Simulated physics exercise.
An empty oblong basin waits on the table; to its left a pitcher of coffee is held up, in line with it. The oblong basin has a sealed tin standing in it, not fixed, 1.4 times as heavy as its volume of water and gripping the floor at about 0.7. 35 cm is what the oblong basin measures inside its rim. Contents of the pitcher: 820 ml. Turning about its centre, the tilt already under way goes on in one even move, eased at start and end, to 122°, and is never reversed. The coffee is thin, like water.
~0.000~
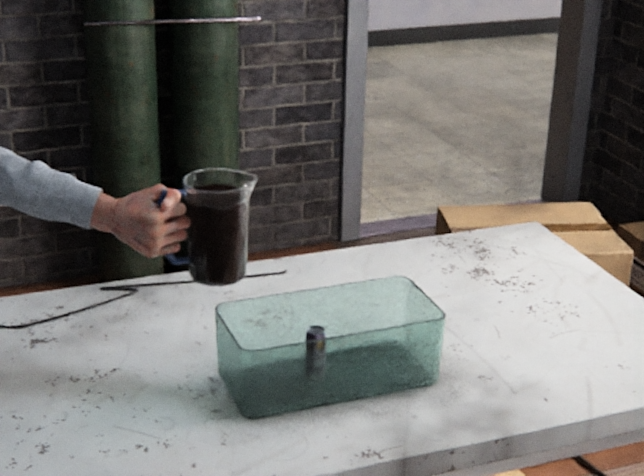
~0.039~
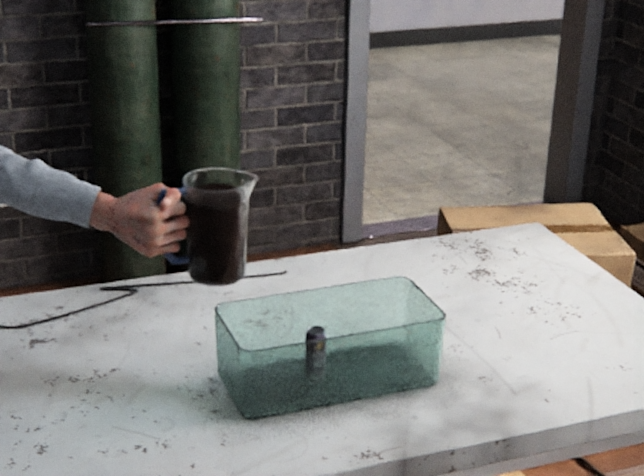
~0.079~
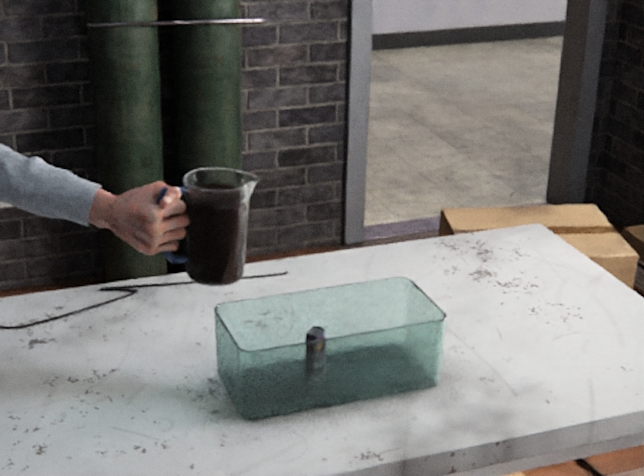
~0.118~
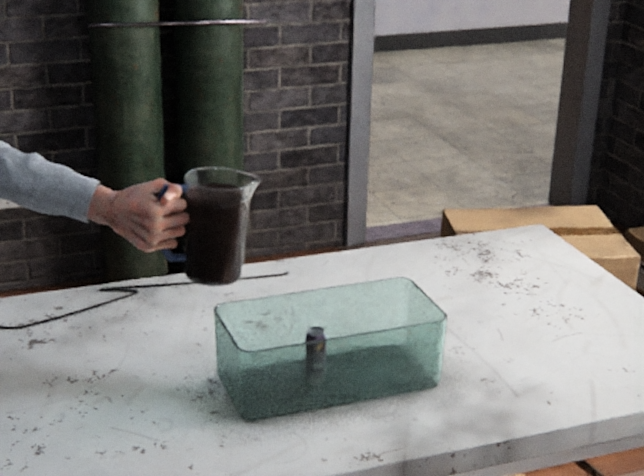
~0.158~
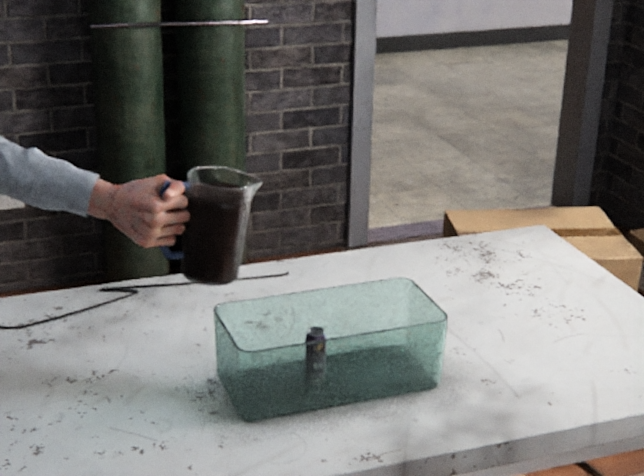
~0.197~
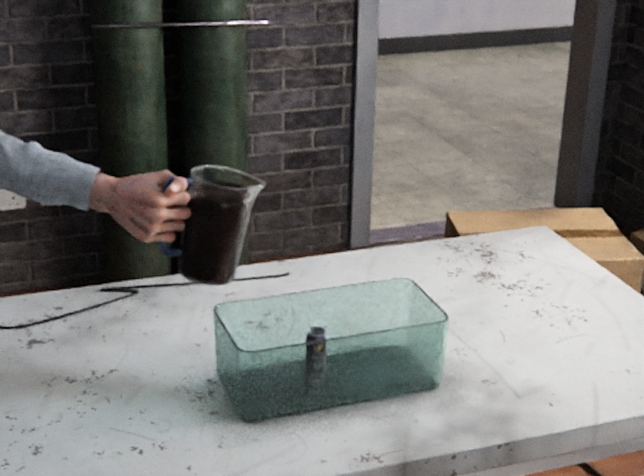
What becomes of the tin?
It overturns.
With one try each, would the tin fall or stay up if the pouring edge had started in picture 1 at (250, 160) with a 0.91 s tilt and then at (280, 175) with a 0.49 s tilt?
Try 1: Tipped over; try 2: Still standing.
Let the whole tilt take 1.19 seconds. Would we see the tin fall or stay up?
Result: Tin tipped over.
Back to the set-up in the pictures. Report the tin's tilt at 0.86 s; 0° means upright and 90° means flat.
Measured tilt, approx.: 0 degrees.
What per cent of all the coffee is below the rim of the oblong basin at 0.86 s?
54 per cent or thereabouts.
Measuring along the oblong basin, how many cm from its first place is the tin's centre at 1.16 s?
Around 9 cm.
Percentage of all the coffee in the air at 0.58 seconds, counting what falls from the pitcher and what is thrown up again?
About 16 per cent.
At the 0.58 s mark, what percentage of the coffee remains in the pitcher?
At that time about 82 in a hundred parts are still held.
After 0.58 s the tilt is 79° and 82 per cent is still to pour; the tin stands where it began.
After 0.86 s the tilt is 118° and 23 per cent is still to pour; the tin stands where it began.
After 1.16 s the tilt is 122° and 0 per cent is still to pour; the tin leans 59°.
After 1.48 s the tilt is 122° and 0 per cent is still to pour; the tin lies on its side.
In the end the tin lies on its side.
